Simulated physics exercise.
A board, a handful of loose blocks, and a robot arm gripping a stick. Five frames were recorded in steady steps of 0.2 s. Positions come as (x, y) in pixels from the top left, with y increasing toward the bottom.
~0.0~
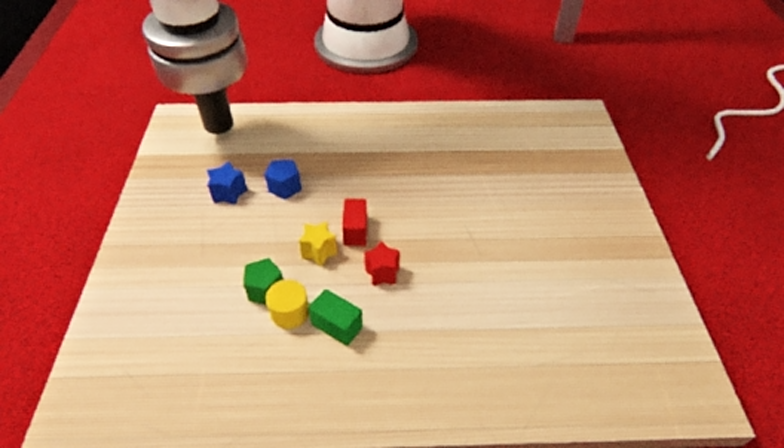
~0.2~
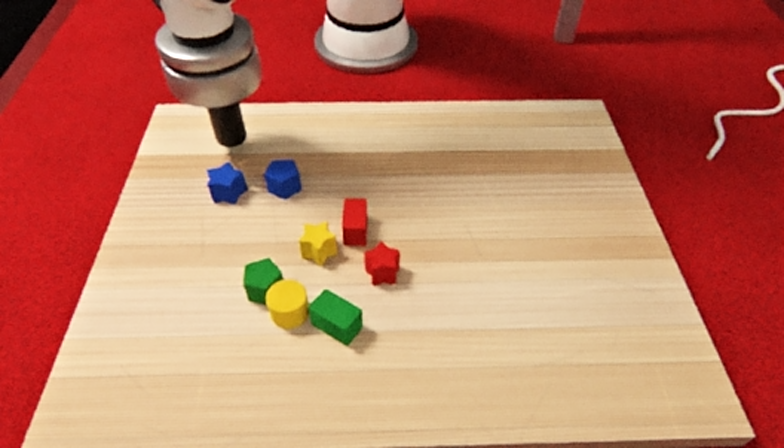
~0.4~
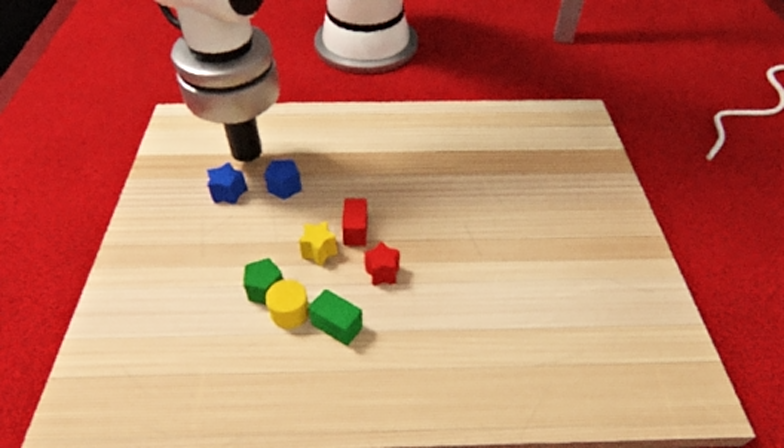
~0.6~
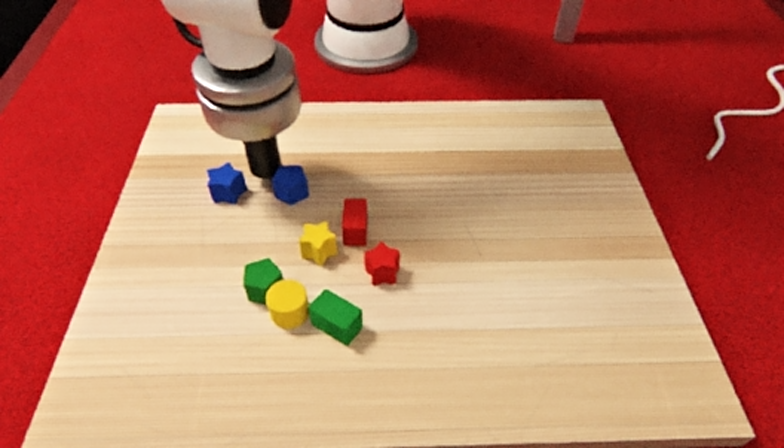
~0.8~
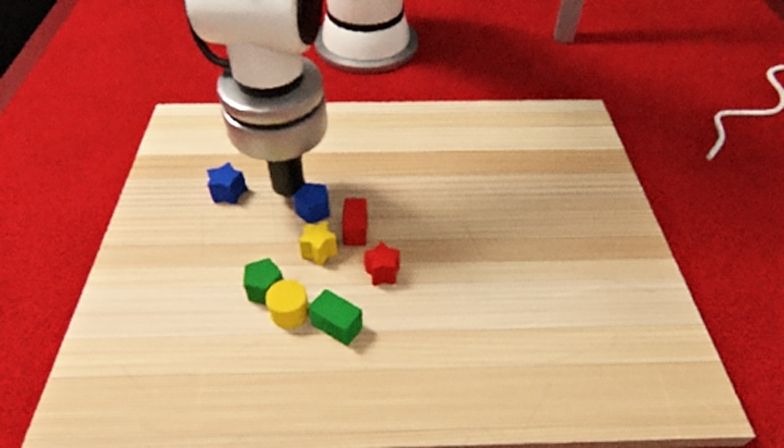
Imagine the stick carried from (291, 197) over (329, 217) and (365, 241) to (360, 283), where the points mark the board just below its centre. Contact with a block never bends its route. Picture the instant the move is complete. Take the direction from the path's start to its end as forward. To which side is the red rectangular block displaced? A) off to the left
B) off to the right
My pick is A.
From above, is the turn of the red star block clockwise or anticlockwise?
It turns clockwise.
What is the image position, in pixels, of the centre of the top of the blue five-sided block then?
Its top middle: (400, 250).
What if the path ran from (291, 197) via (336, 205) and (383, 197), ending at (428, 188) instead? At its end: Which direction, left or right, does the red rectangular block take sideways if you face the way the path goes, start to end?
To the path's right.
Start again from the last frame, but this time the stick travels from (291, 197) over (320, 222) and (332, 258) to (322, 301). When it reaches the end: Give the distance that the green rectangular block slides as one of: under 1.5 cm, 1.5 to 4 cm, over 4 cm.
The answer will be the middling band, 1.5 to 4 cm.
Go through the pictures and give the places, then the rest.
In the first picture, lower end of the stick (219, 126), tops of blocks, blue five-sided block (282, 169), yellow star block (317, 234), red rectangular block (355, 213), red star block (383, 255).
In the second picture, stick (232, 139), blocks as before.
In the third picture, stick (247, 153), blocks as before.
In the fourth picture, stick (266, 169), blue five-sided block (289, 175).
In the fifth picture, stick (289, 186), blue five-sided block (312, 193), yellow star block (317, 234), red rectangular block (355, 213), red star block (383, 255).
The first path, step by step. One third of the way, stick (329, 207); blue five-sided block (351, 217), turned 15° clockwise; yellow star block (318, 236), turned 20° clockwise; red rectangular block (378, 224).
Two thirds of the way, stick (365, 232); blue five-sided block (392, 241); yellow star block (318, 236), turned 20° clockwise; red rectangular block (420, 240); red star block (393, 271), turned 70° clockwise.
At the end, stick (359, 273); blue five-sided block (400, 251), turned 15° anticlockwise; yellow star block (318, 236), turned 20° clockwise; red rectangular block (426, 242), turned 25° anticlockwise; red star block (400, 282), turned 95° clockwise.
